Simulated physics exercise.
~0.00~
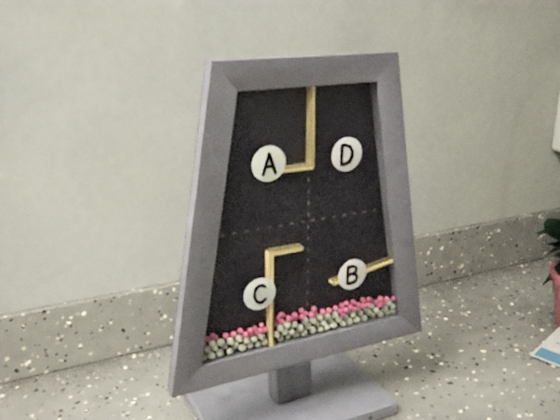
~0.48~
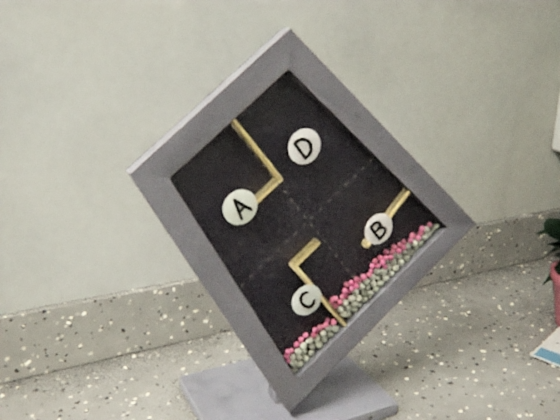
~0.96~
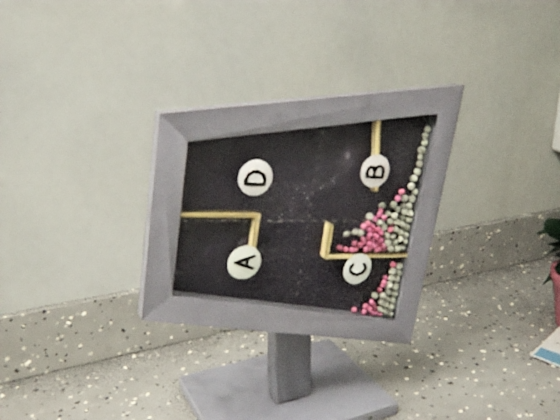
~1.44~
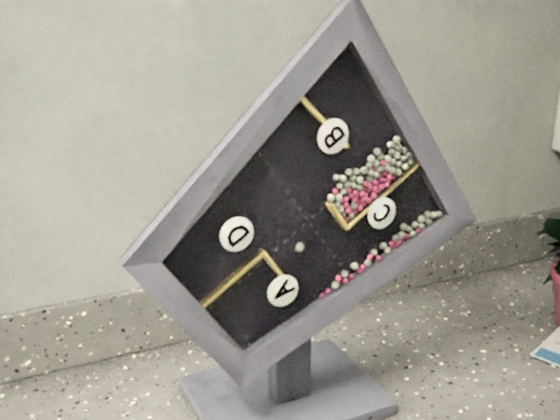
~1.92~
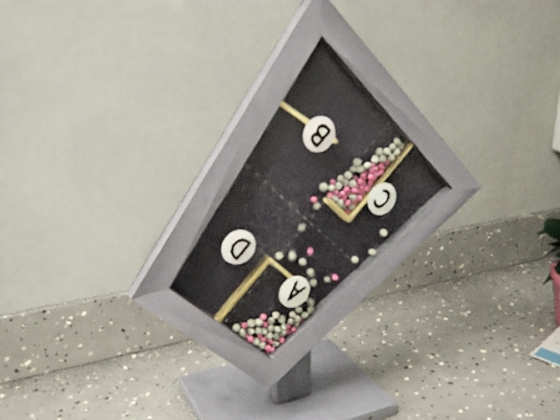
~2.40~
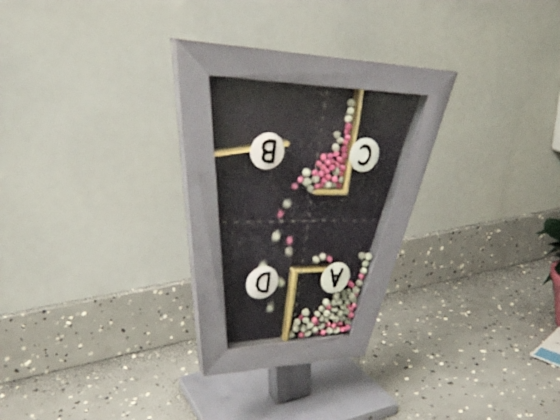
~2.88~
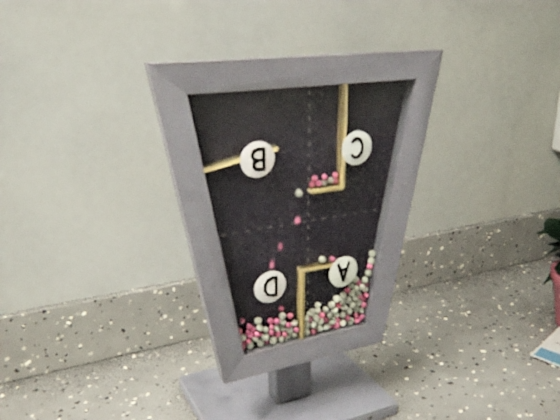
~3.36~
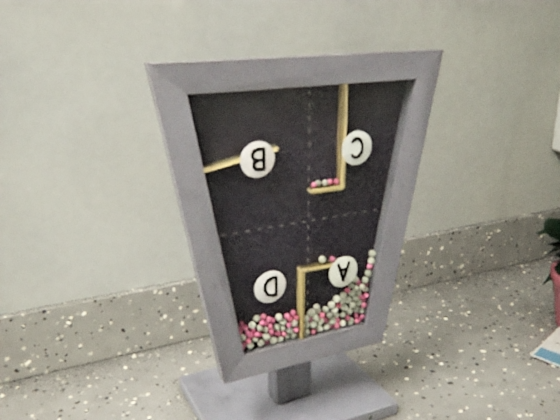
Beside a speckled stone ledge, a grey-framed box turns anticlockwise until upside down, spilling pink and white beads mostly into A and D.
